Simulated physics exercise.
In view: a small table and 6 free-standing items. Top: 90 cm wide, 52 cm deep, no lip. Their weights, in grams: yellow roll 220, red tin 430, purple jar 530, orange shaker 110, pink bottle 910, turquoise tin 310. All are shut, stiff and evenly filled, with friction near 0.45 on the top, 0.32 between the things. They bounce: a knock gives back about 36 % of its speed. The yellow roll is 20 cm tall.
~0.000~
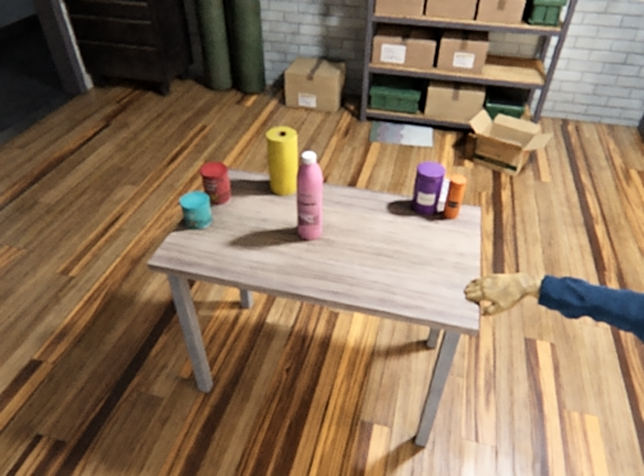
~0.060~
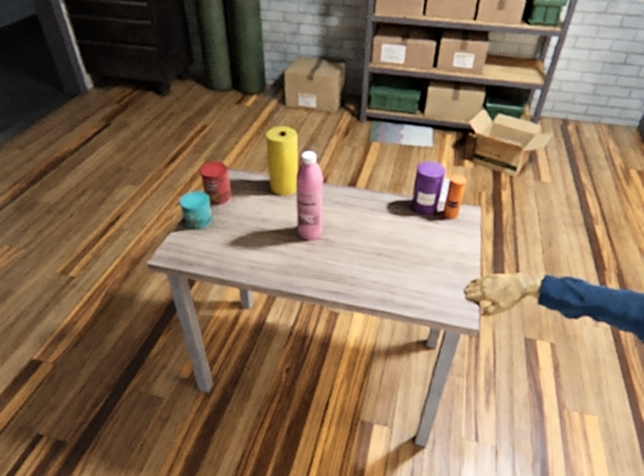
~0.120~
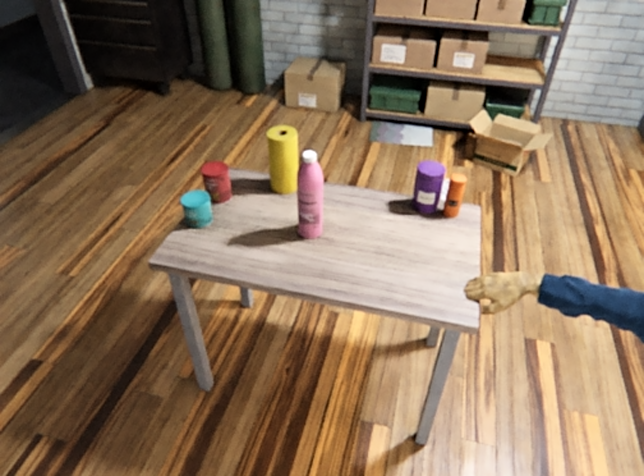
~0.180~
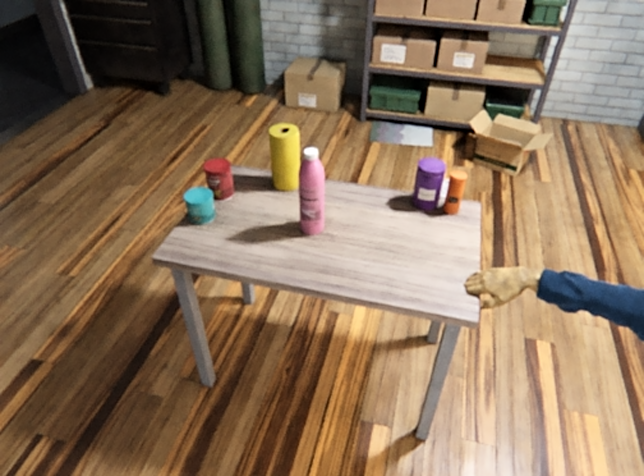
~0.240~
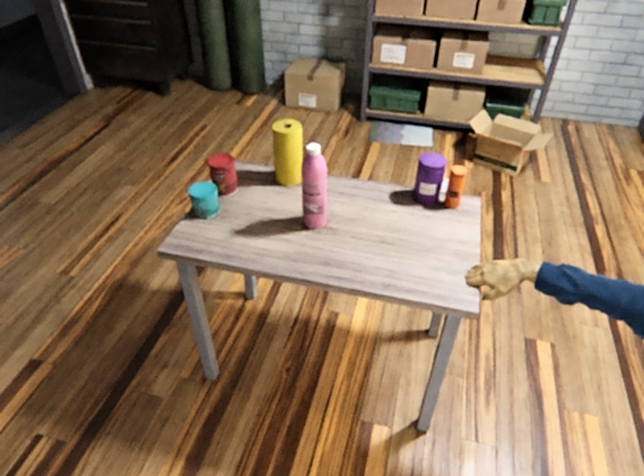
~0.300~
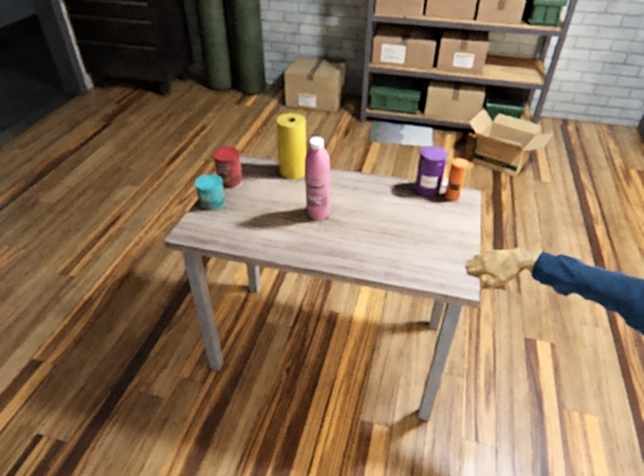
A pale wooden table with grey legs stands on a striped plank floor in a storeroom, seen from above at a steady angle, with shelves of boxes against a white brick wall behind. On it are turquoise and red tins at left, a yellow roll and pink bottle near the middle, and a purple jar and orange shaker at right. A gloved, blue-sleeved hand stays at the right corner as the table slides slightly away, slowly then faster, its upright items riding along.
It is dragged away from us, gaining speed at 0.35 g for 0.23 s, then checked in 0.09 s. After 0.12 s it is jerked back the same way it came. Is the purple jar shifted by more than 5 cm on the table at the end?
The purple jar gets shifted.
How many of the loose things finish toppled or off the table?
4 of them.
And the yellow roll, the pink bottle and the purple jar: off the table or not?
The yellow roll finishes off the table; the pink bottle is still on the table; the purple jar finishes off the table.
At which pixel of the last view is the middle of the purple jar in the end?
At about (398, 356).
Around 0.60 s, table along by 11 cm; purple jar and orange shaker now off the table; pink bottle at 61° to upright; yellow roll at 5° to upright.
Around 0.90 s, pink bottle on its side; yellow roll at 7° to upright.
Around 2.00 s, yellow roll now off the table; pink bottle on its side.
Finally (2.6 s), off the table, yellow roll, purple jar and orange shaker; on their side or leaning hard on the table, pink bottle; the other 2 still in place (within 5 cm). Final places as that camera would see them, purple jar near (398, 356).
